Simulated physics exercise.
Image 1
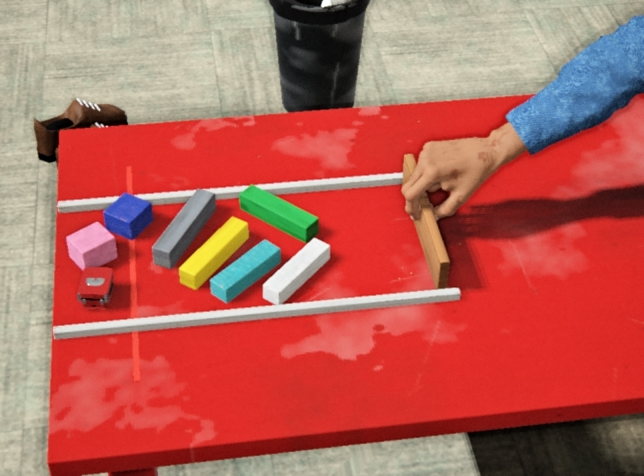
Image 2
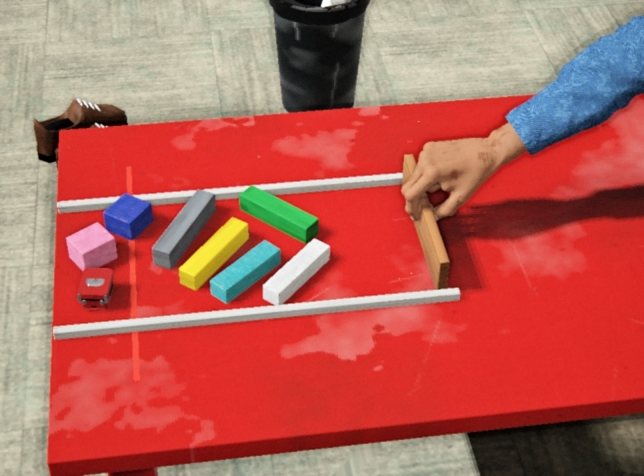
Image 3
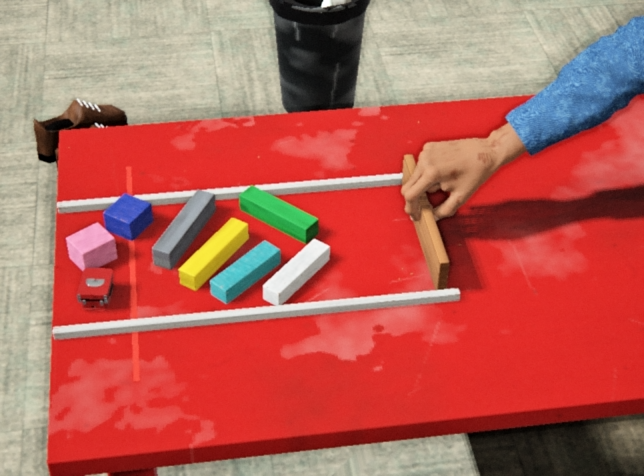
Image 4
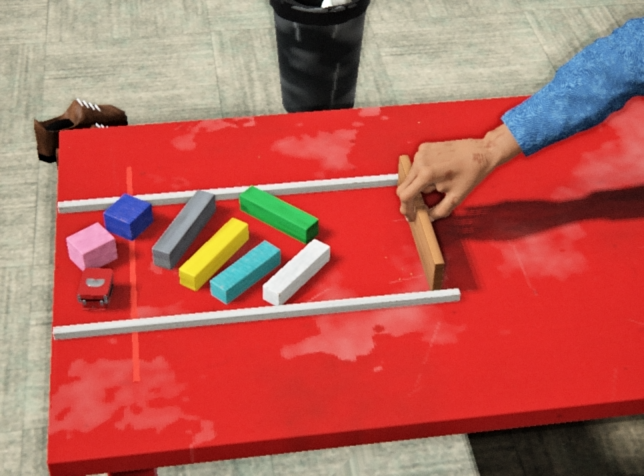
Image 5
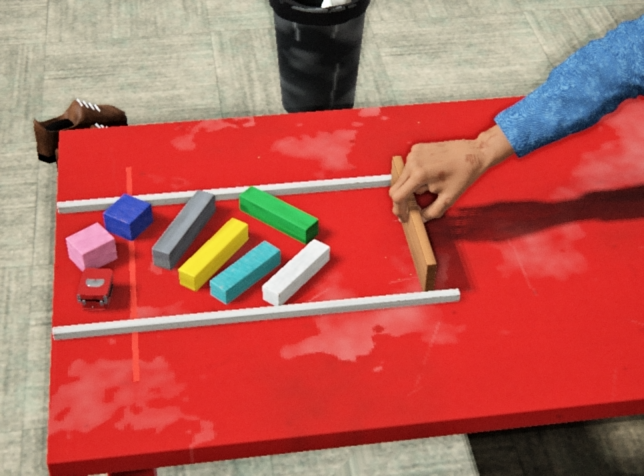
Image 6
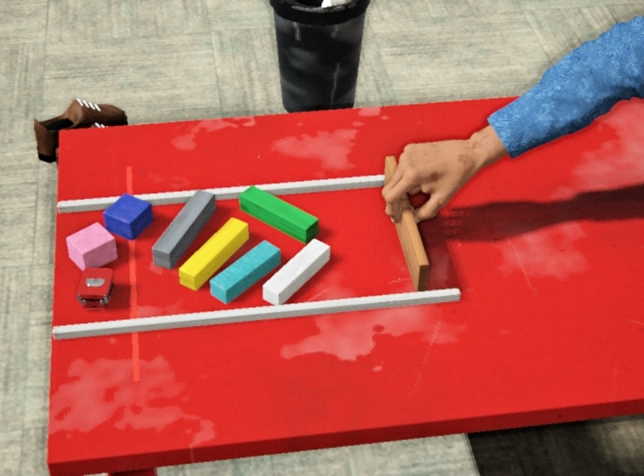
A wooden board, held upright by a hand in a blue sleeve, stayed still at first, then slid a little left between two white rails, while the colourful blocks and small red case stayed put.
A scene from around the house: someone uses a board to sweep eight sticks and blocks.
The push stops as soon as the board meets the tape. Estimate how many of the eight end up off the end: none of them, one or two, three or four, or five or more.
You'd see one or two pieces leave the end and fall.
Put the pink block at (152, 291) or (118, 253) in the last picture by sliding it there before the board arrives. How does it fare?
The pink block: Stays put, then plunges.
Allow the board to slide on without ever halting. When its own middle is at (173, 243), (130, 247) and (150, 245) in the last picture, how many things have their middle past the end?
In order of the places given, that's 0, 2 and 2.
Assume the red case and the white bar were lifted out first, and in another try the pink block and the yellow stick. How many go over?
Tally per try: 1 / 0.
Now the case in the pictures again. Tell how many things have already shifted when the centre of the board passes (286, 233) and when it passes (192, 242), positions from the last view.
Well, it's 3 at the first one and 8 at the second.
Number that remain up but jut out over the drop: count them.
The count is 3.
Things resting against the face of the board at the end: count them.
At rest, 2 are in contact.
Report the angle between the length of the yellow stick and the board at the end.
It works out to near 30°.
Soon after, none off yet; pink block at rest near (92, 248); red case at rest near (97, 290); blue block at rest near (129, 217).
After that, none off yet; pink block displaced a little near (71, 247); red case displaced about its own width near (71, 291); blue block displaced about its own width near (103, 216).
In the end, the number that fall off is one or two; gone, red case and pink block.
